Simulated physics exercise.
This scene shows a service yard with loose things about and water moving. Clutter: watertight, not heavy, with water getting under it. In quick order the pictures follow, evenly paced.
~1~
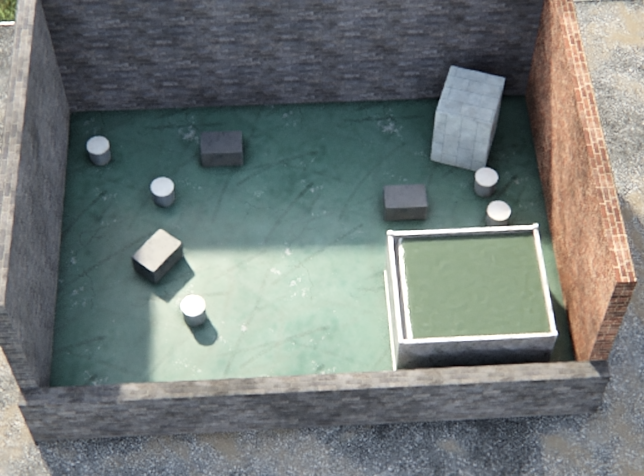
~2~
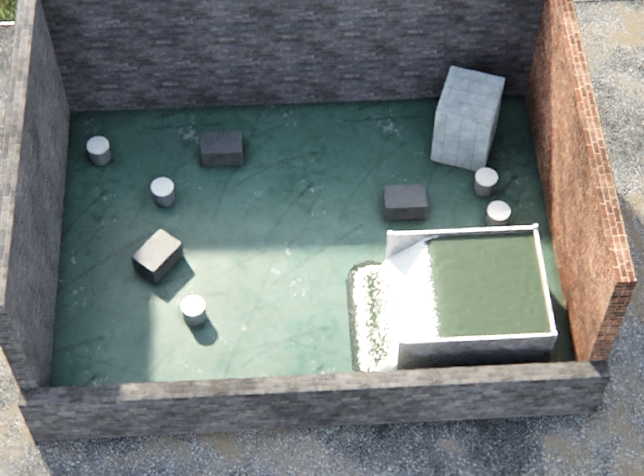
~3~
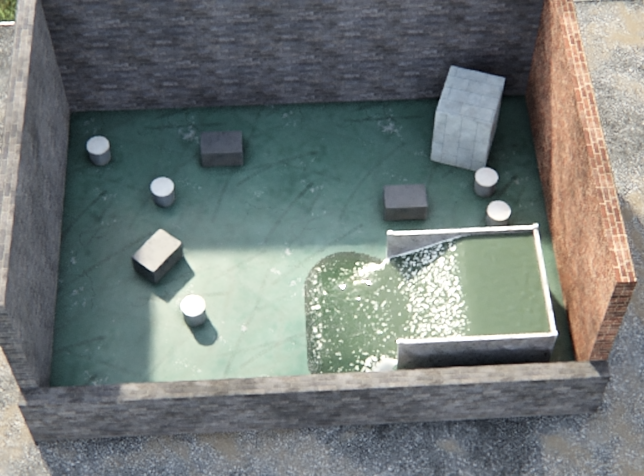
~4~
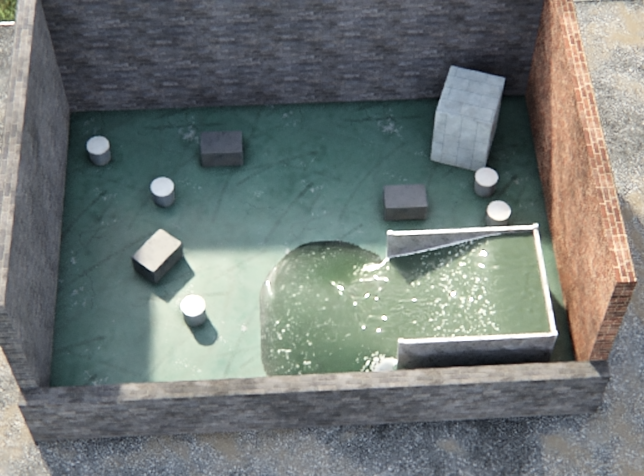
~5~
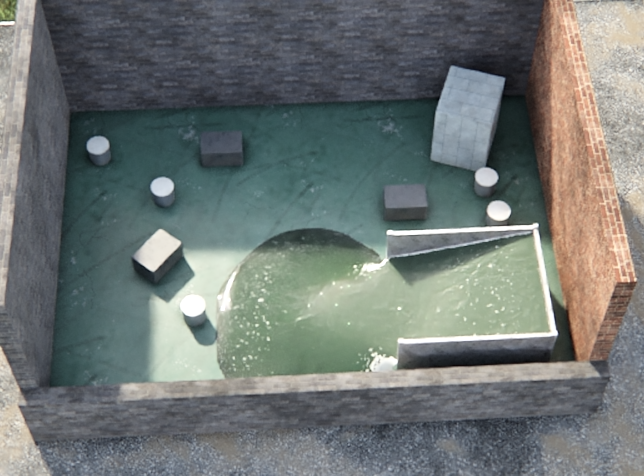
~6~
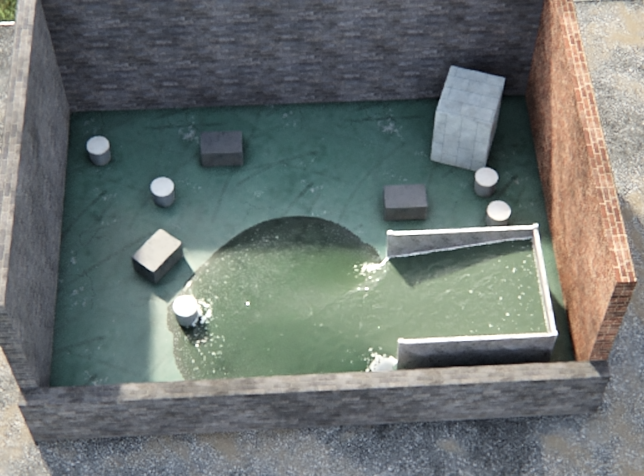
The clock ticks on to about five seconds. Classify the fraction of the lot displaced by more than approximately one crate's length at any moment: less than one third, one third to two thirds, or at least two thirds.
The fraction is one third to two thirds.
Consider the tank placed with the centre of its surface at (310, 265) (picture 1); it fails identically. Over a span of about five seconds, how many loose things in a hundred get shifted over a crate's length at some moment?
About 60 per cent.
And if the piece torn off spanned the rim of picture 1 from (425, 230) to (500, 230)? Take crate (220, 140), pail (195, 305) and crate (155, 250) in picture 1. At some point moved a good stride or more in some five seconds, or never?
Order as asked: Sent that far; not sent that far; not sent that far.
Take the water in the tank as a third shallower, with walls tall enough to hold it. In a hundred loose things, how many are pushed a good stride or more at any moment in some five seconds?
About 50 %.
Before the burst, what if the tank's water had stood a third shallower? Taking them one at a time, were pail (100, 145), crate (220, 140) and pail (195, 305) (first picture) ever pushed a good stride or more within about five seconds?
Object 1: Covered it. Object 2: Didn't cover it. Object 3: Covered it.
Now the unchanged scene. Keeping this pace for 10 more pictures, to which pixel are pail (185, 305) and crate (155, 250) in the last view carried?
Close to (63, 281), and close to (80, 207).
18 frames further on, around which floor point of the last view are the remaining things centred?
Around (264, 168).
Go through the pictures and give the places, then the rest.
In the first frame, a pail at (193, 305) rests on the ground; a pail at (162, 186), on the bottom; 0 of 8 have shifted.
In the second frame, a pail at (193, 305), on the bottom; a pail at (162, 186) rests on the ground; 0 of 8 have shifted.
In the third frame, a pail at (193, 305), on the bottom; a pail at (162, 186), on the bottom; 0 of 8 have shifted.
In the fourth frame, a pail at (193, 305) rests on the ground; a pail at (162, 186), on the bottom; 0 of 8 have shifted.
In the fifth frame, a pail at (193, 305) rests on the ground; a pail at (162, 186), on the bottom; 0 of 8 have shifted.
In the sixth frame, a pail at (185, 306), on the bottom, close to its start; a pail at (162, 186), on the bottom; 1 of 8 have shifted.
A moment on, 1 of 8 are well off their spots; 0 afloat.
Next, 3 of 8 are well off their spots; 2 afloat.
Later, 4 of 8 are well off their spots; 4 afloat.
In the end, 4 of 8 are well off their spots, and 5 have been at some point; 3 afloat.
